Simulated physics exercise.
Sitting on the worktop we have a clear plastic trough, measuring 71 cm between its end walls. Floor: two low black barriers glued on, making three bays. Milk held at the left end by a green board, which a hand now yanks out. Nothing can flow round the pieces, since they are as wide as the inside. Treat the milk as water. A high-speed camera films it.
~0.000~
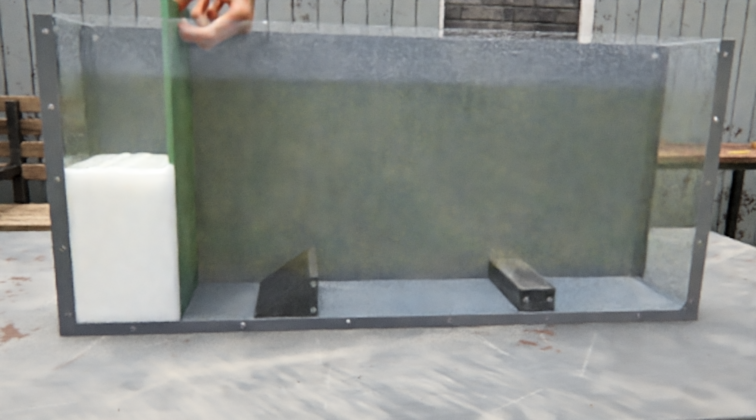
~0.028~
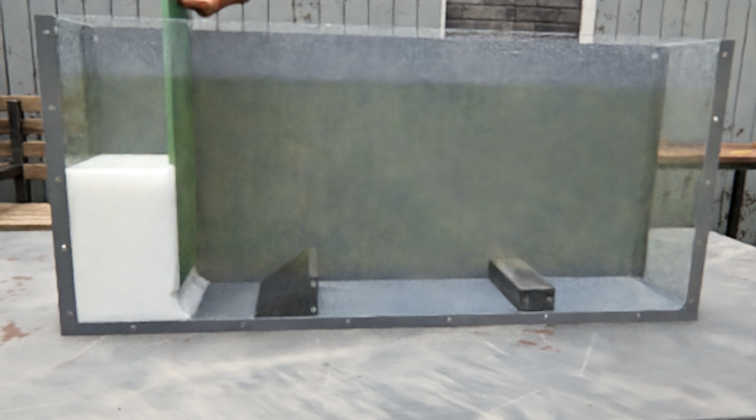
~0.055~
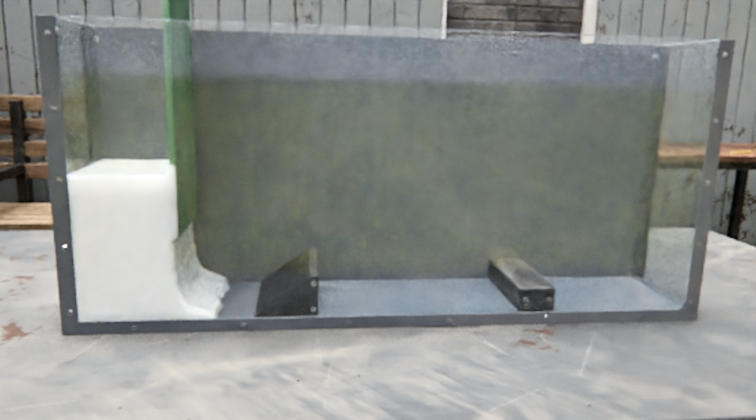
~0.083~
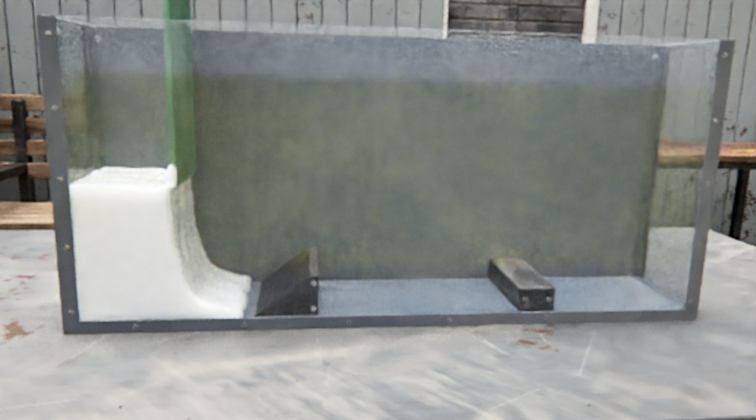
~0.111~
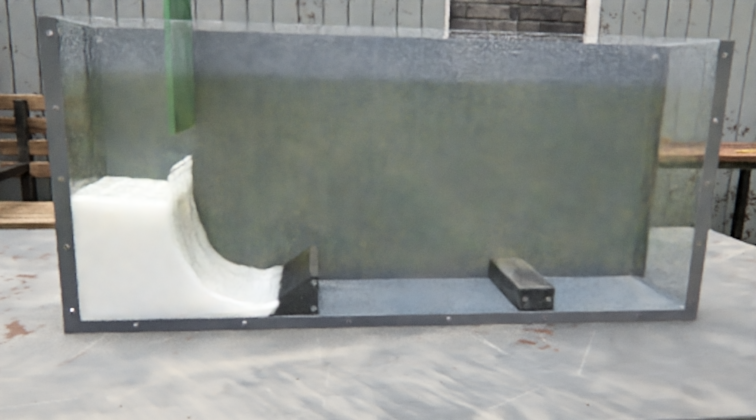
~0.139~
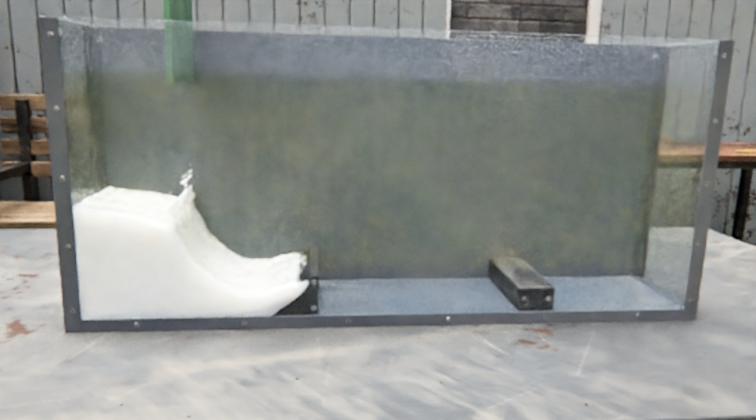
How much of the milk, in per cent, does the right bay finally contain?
The right bay gets about 26 per cent.
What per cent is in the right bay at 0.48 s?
About 14 per cent.
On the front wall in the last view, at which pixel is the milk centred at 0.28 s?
You'll find the balance point close to (230, 277) in the last picture.
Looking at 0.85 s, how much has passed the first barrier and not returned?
About 50 %.
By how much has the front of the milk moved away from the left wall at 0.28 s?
By then it's made it to close to 38 cm from the left end.
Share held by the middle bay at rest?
Roughly 26 %.
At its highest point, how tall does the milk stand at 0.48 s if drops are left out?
Not counting spray, it tops out near 6.5 cm.
By 0.28 s 77 per cent is still short of the first barrier, 0 is over the second.
By 0.48 s 55 per cent is still short of the first barrier, 13 is over the second.
By 0.85 s 49 per cent is still short of the first barrier, 27 is over the second.
At rest it is 48 per cent left, 26 middle, 27 right.
